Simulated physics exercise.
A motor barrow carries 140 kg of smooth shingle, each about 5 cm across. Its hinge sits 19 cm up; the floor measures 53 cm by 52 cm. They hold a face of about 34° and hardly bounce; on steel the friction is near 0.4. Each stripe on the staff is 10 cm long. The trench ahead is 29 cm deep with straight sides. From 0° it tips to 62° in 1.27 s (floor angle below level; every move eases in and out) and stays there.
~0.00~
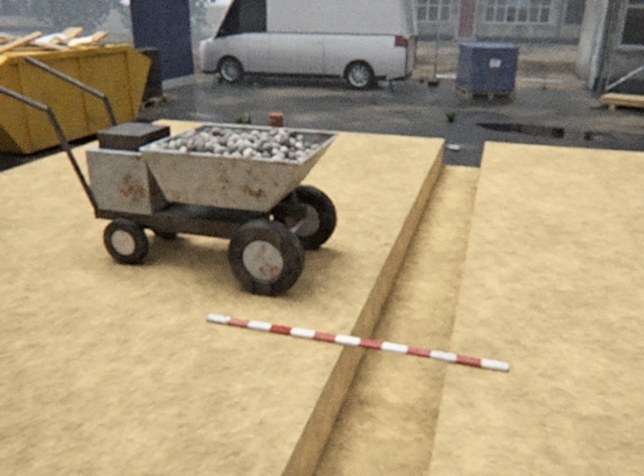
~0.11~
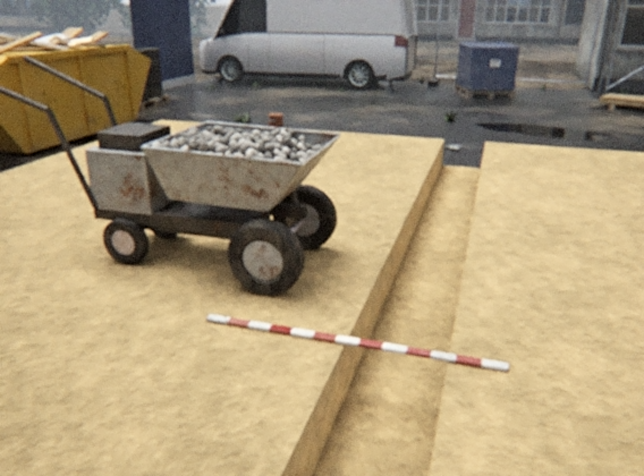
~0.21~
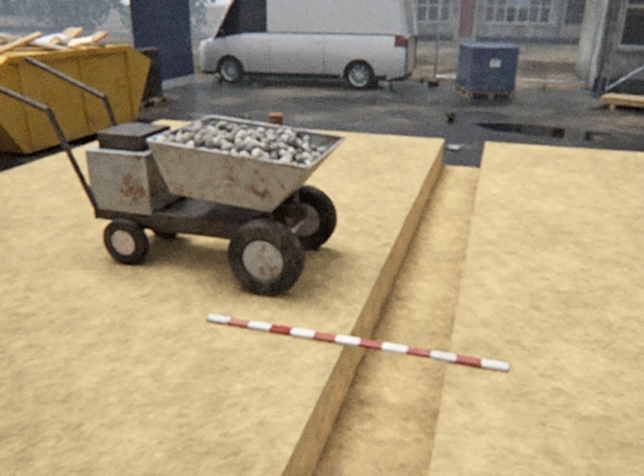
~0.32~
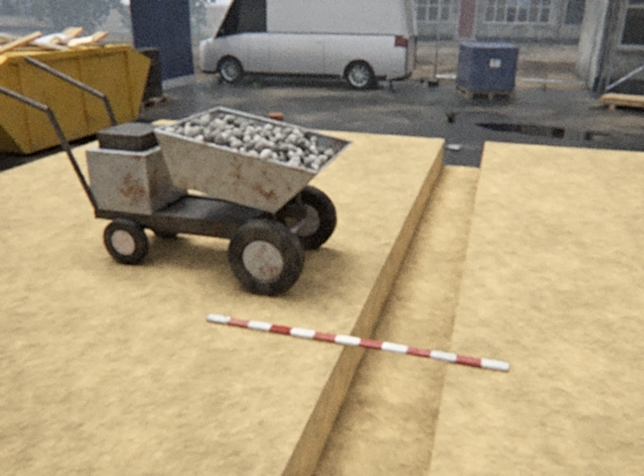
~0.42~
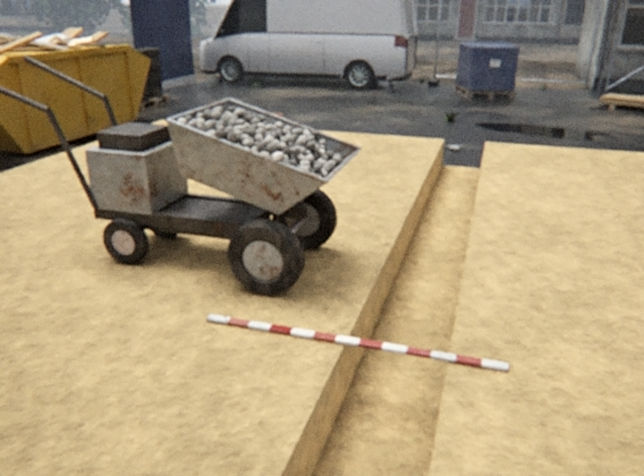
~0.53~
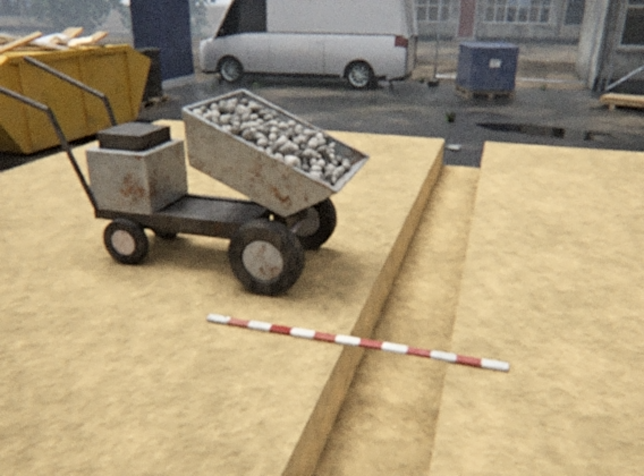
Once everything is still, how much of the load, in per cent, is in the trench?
Some 93 per cent of it.
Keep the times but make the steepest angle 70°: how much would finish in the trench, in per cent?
In that case some 100 per cent.
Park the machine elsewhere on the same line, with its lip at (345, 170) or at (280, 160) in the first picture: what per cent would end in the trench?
First some 60, then 95 per cent.
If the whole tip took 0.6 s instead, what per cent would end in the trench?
It would be near 80 per cent.
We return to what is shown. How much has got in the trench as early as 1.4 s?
About 35 per cent by then.
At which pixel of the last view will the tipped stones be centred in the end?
Near (415, 322).
After 0.9 s the floor is at 52°; 100 % in the skip; the foremost stones are at (381, 214).
After 1.4 s the floor is at 62°; 64 % in the skip, 36 % in the trench; the foremost stones are at (461, 289).
After 1.7 s the floor is at 62°; 34 % in the skip, 63 % in the trench, 2 % past the trench; the foremost stones are at (529, 295).
After 3.7 s the floor is at 62°; 5 % in the skip, 93 % in the trench, 2 % past the trench; the foremost stones are at (582, 306).
